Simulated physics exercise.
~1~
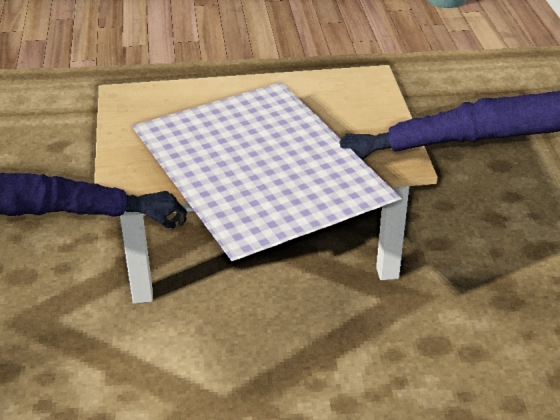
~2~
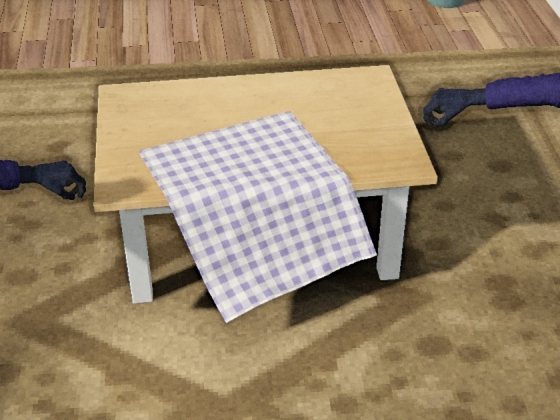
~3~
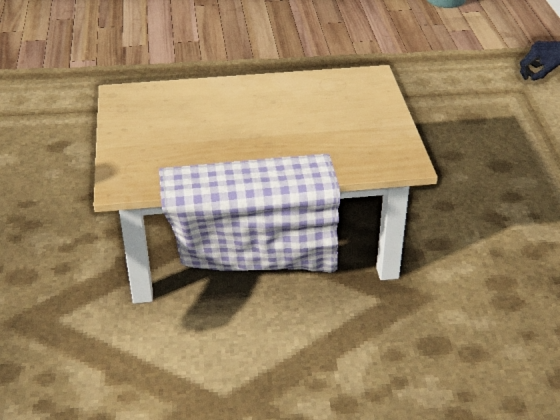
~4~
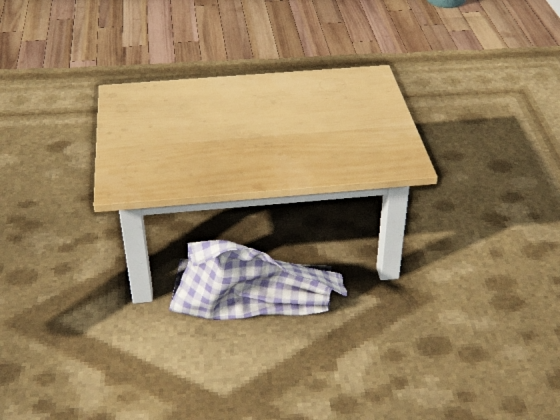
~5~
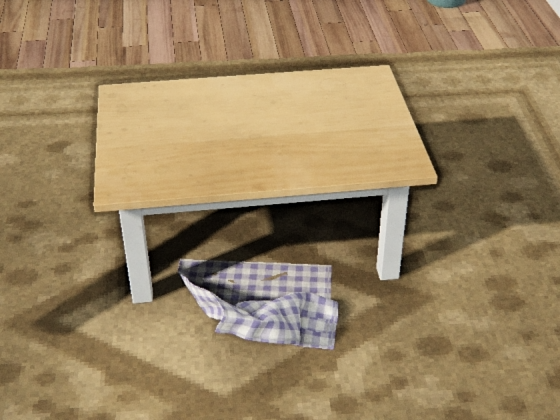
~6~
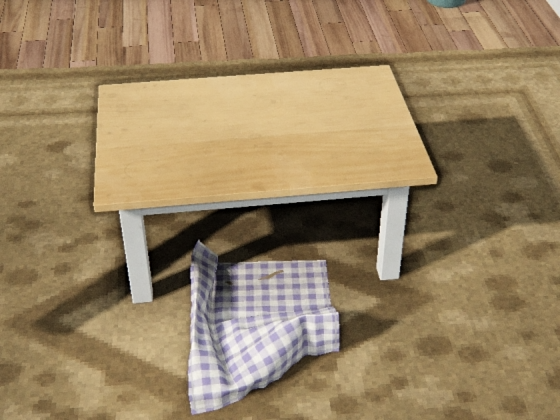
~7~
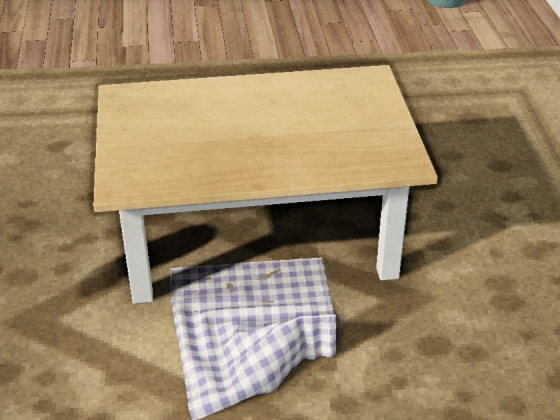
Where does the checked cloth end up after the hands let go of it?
It slides over the front edge of the table and ends up on the rug below, partly spread out and creased, with none of it left on the tabletop.
